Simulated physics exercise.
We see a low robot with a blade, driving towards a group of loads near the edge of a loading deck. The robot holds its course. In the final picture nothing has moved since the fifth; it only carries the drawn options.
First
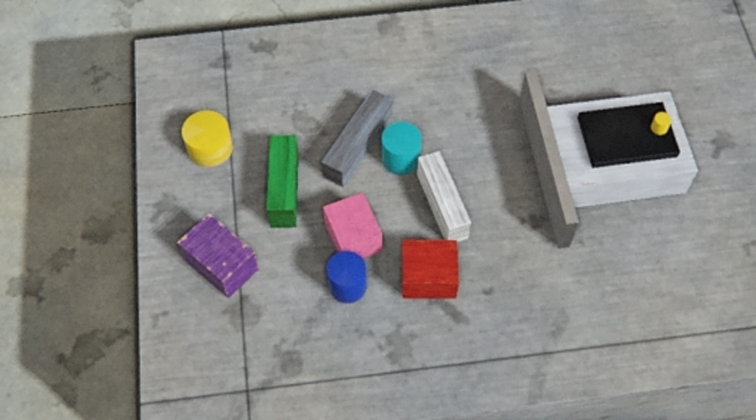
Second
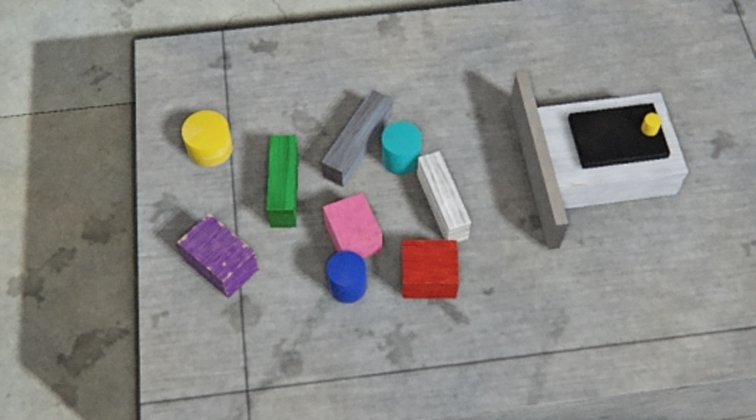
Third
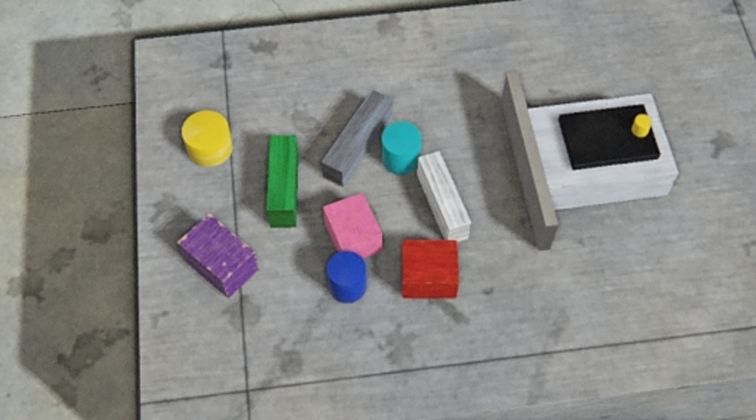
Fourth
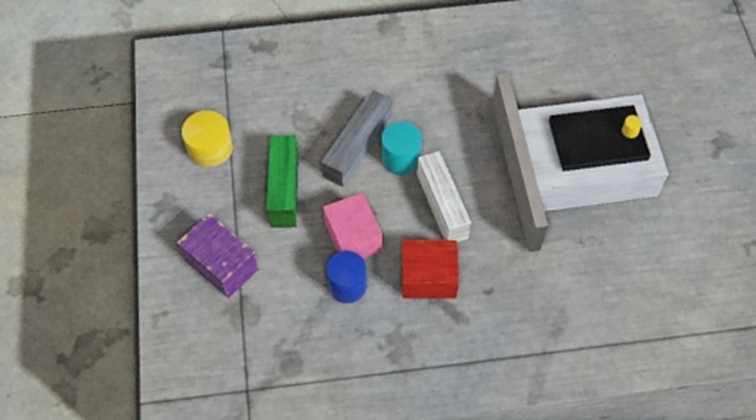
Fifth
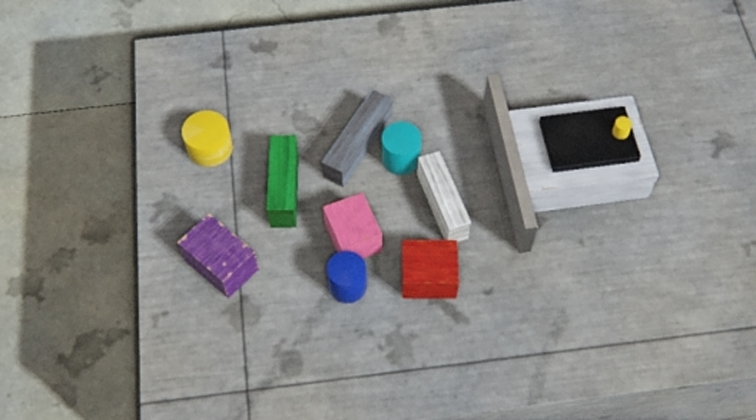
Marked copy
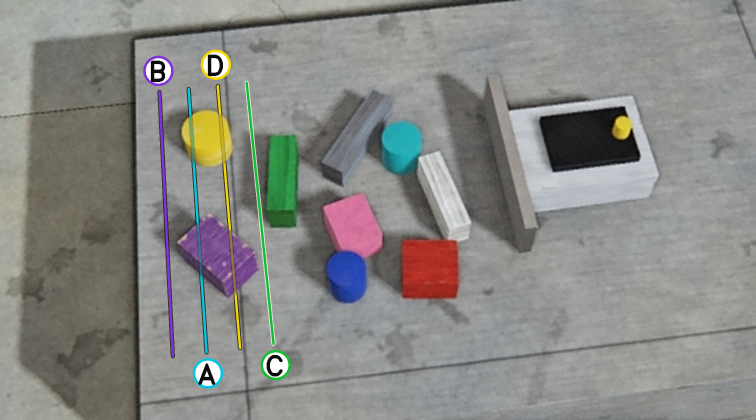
A low white robot with a grey blade creeping left across a grey deck, the scattered coloured blocks and cylinders staying still.
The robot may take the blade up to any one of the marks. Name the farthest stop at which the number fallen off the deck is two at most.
A.
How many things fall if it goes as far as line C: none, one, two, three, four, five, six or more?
In all, none.
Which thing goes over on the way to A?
The purple crate goes over.
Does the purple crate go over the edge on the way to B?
By then, yes.
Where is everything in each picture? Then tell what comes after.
In the first picture, yellow canister (207, 139); white stick (443, 198); robot (622, 135).
In the second picture, robot (612, 136); turquoise canister (401, 148).
In the third picture, robot (602, 137); pink crate (353, 229).
In the fourth picture, robot (592, 138); blue canister (347, 277).
In the fifth picture, robot (583, 139); yellow canister (207, 139); white stick (443, 198); purple crate (219, 256).
On the marked copy, A at (197, 211); B at (166, 214); C at (259, 204); D at (228, 207).
Following A. Soon after the start, robot (471, 152); red crate (399, 287); grey stick (341, 137).
Later, robot (358, 164); purple crate (186, 253); yellow canister (198, 131).
In the end, robot (268, 174); purple crate over the edge; green stick (146, 189); one fallen.
As for the rest, B drops three; C is within the limit but short; D is within the limit but short.
